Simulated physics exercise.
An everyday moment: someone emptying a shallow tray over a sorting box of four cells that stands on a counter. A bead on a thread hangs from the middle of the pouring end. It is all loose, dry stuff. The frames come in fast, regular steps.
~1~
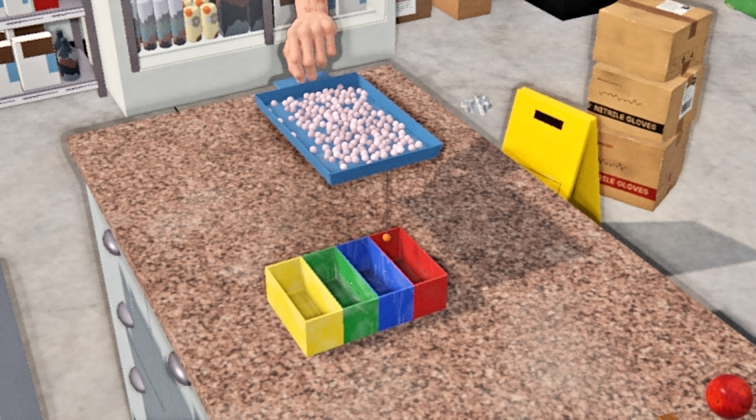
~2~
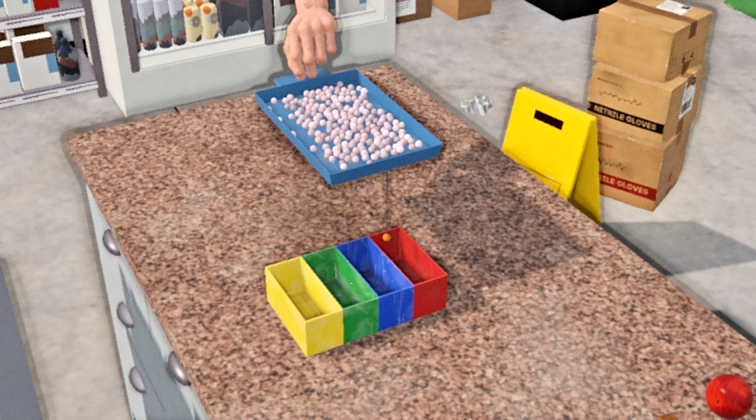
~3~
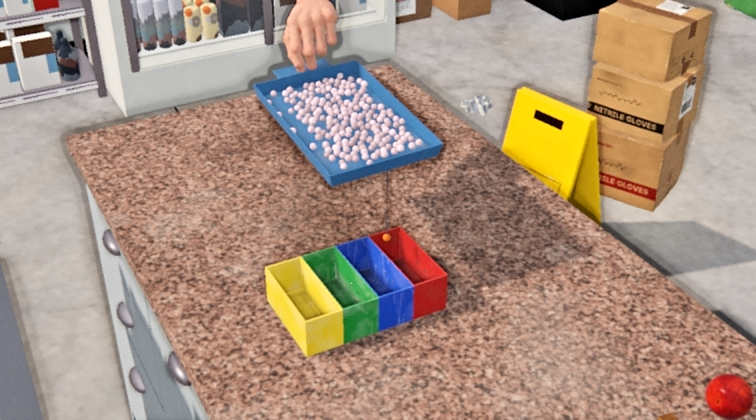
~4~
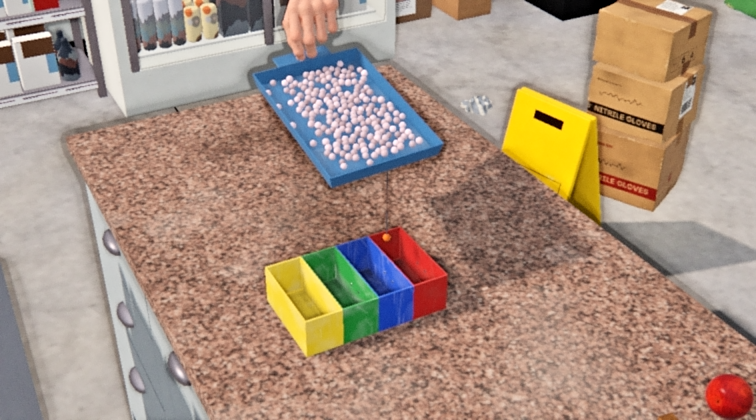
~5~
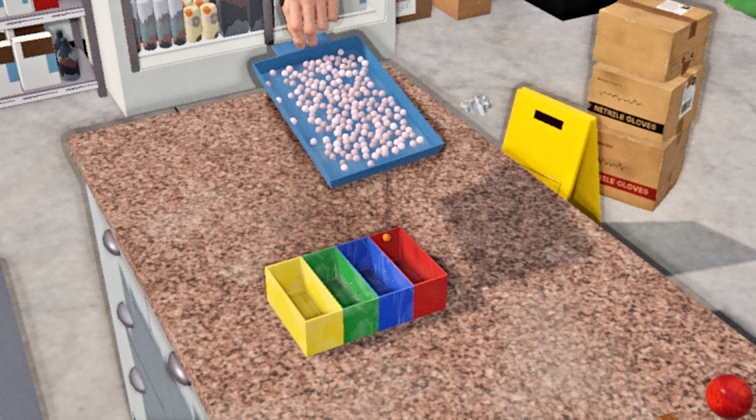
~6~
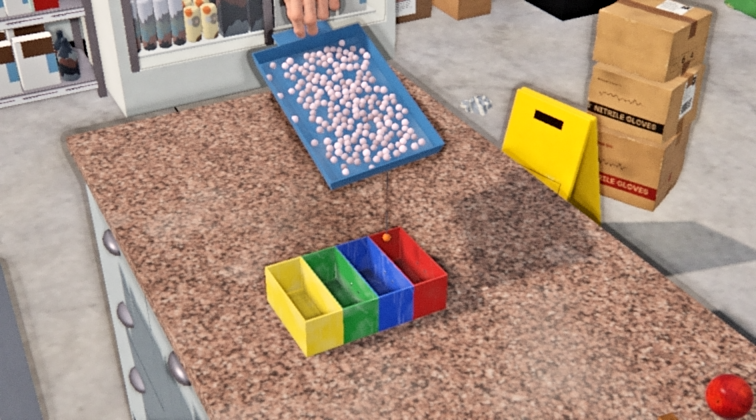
On a speckled brown counter, a hand holds the far end of a shallow blue tray of small pale beads, behind a sorting box with yellow, green, blue and red cells. The hand gradually raises that end, tilting the tray slightly toward its left corner, and the beads shift and spread inside.
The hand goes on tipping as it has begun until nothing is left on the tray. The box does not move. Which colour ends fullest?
Most goes to the green cell.
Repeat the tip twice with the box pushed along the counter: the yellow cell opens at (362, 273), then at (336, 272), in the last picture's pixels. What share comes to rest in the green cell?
In turn 20 and 30 in a hundred.
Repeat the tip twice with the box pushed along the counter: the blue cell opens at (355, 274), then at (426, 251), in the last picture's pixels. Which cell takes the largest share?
One: The blue cell. Two: The cell in yellow.
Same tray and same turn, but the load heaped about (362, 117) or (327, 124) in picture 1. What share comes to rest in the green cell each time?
Near 50 % and 50 %.
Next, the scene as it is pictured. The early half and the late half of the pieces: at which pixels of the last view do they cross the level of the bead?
First near (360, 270), later near (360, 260).
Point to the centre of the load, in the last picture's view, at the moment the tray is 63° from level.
Around (359, 171).
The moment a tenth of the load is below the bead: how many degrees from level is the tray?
Around 70° of tilt.
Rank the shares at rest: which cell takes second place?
Next in line is that blue cell.
Soon after the last picture, tray tipped steeply; most on the tray; a stray few in the green cell; a stray few in the blue cell; a small part falling or outside the box.
A little later, tray tipped past a quarter turn; about a quarter on the tray; about a quarter in the green cell; about a quarter in the blue cell; a small part in the red cell; a stray few in the yellow cell; about a third falling or outside the box.
Later still, tray tipped past a quarter turn; about half in the green cell; about a third in the blue cell; a small part in the red cell; a stray few in the yellow cell; a small part falling or outside the box.
By the end, tray tipped past a quarter turn; about half in the green cell; about a third in the blue cell; a small part in the red cell; a stray few in the yellow cell; a small part outside the box.
